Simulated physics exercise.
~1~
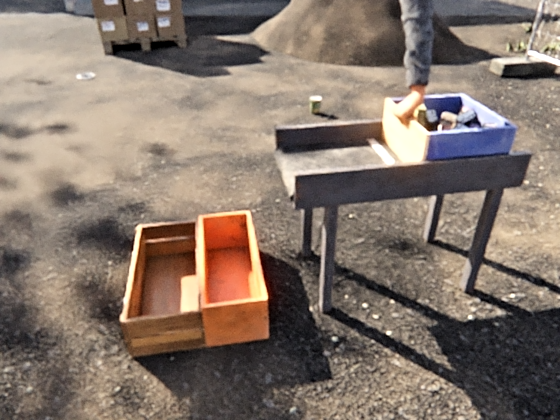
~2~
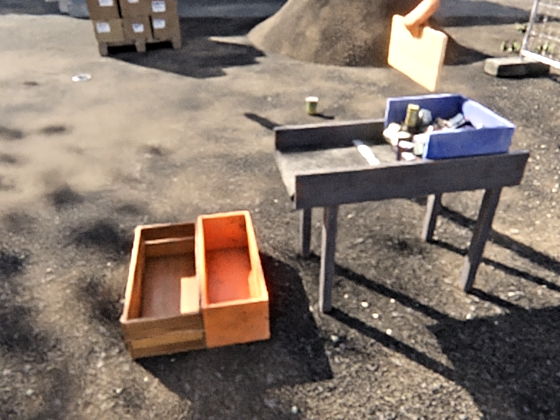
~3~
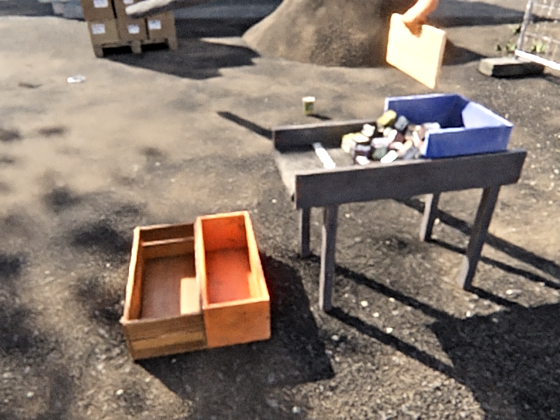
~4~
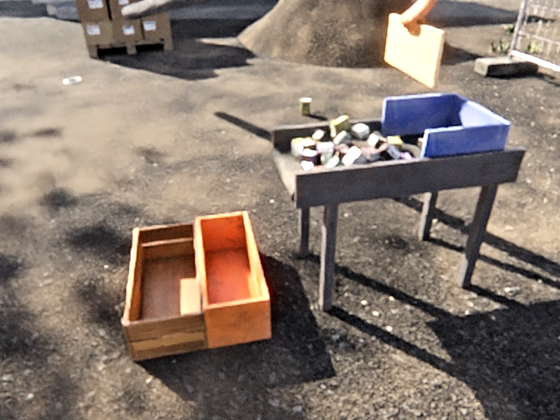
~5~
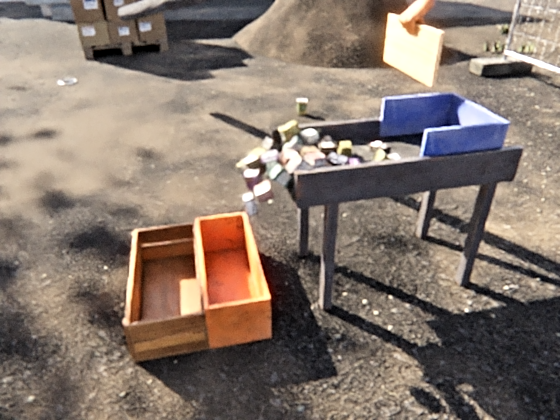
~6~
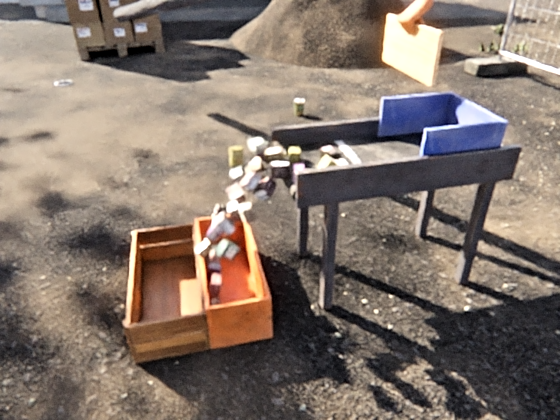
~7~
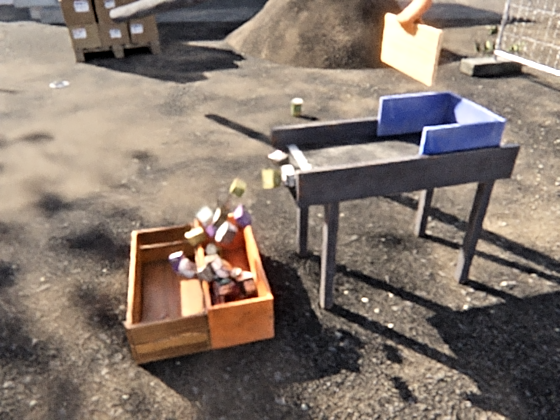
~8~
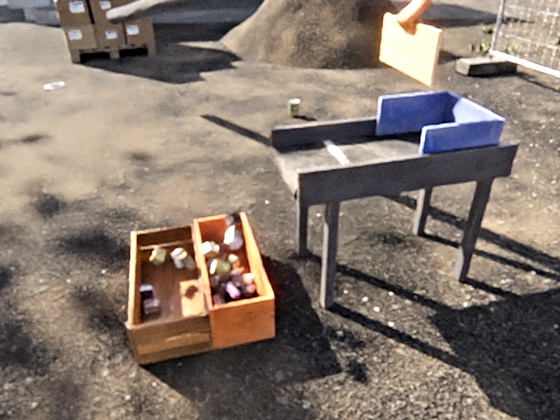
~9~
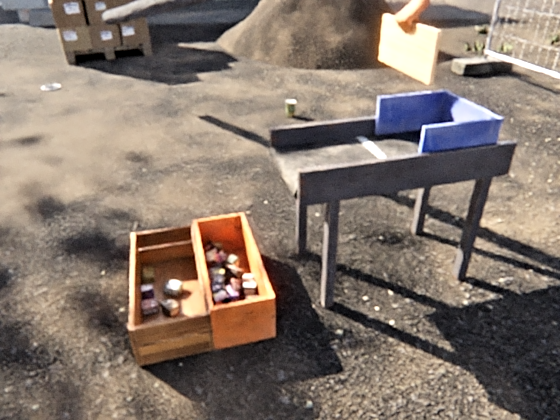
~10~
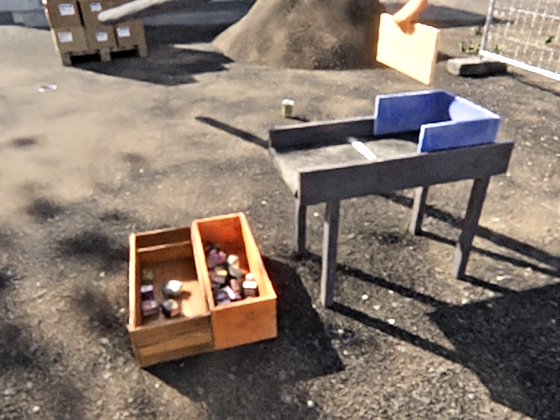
Small cartons ride a belt leftward from a blue pen and tumble into two wooden boxes.
